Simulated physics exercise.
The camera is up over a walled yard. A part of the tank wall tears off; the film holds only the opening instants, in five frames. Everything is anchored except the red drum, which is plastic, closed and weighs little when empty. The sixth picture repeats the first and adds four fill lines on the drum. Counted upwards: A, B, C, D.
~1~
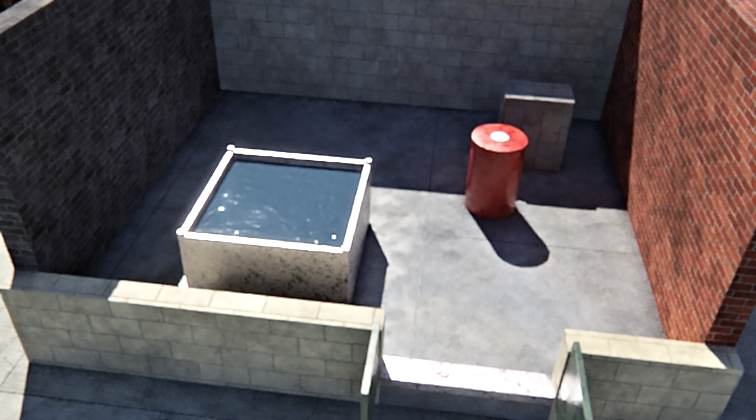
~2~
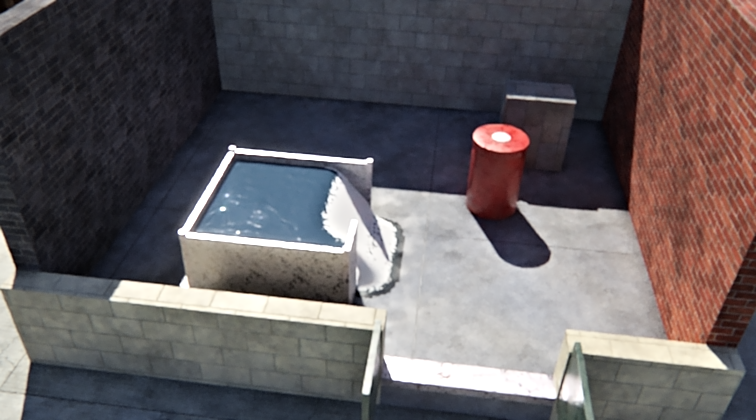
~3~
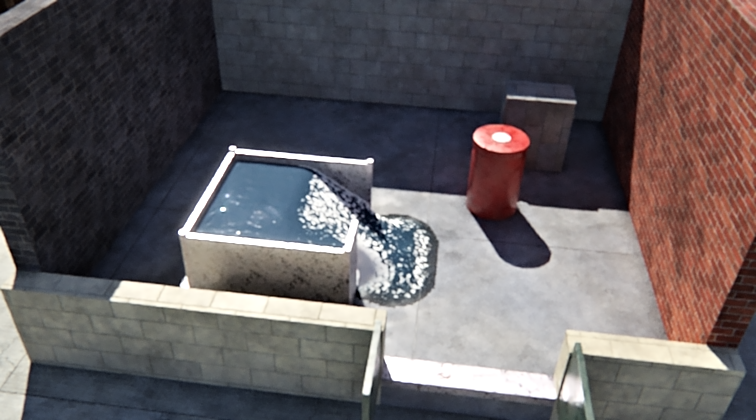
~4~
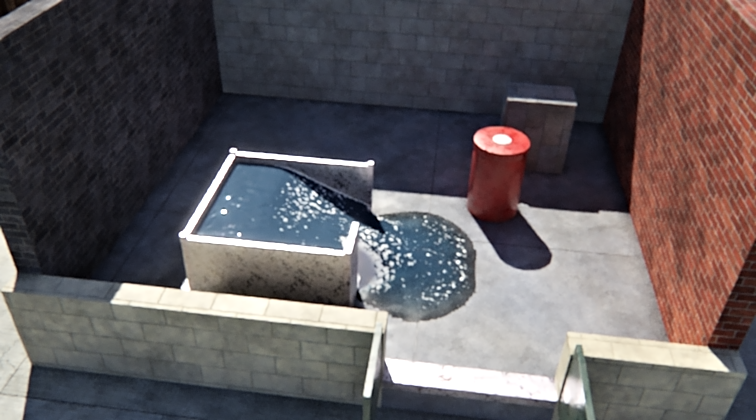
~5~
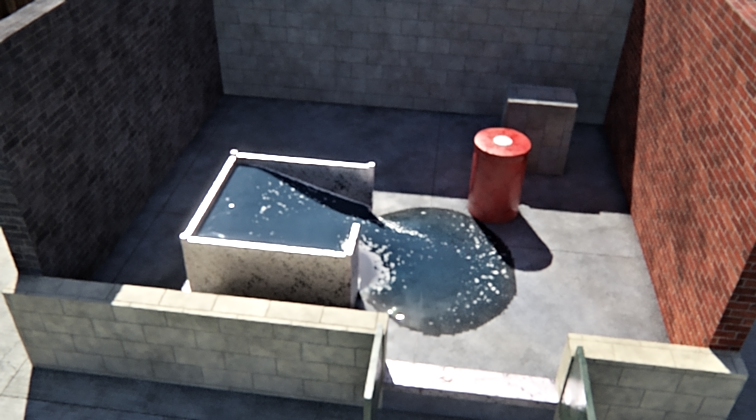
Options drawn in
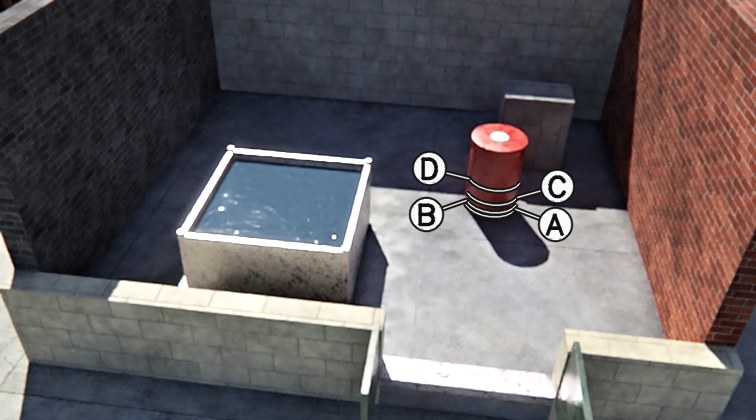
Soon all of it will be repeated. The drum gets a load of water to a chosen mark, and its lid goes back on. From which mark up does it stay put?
Go for D.
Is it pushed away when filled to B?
Yes.
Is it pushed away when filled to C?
Yes, it does.
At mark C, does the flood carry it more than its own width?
No, it does not.
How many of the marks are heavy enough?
One.
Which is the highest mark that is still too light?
It is C.
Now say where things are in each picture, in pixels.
Lid of the red drum at (500, 137); tank full, its middle at (283, 202); open gate at (474, 323), in the first picture.
In the second picture, 2 % of the ground under water, its edge towards the drum at (387, 222).
In the third picture, 4 % of the ground under water, its edge towards the drum at (428, 235).
In the fourth picture, 7 % of the ground under water, its edge towards the drum at (442, 221).
Lid of the red drum at (503, 141); 10 % of the ground under water, its edge towards the drum at (466, 220), in the fifth picture.
In white, A at (490, 216); B at (491, 212); C at (492, 205); D at (494, 190); from the bottom up A, B, C, D.
Choosing A, it is pushed about 4 times its own width away.
Choosing B, it is pushed about 4 times its own width away.
Choosing C, it is pushed about half its own width away.
Choosing D, it does not move.
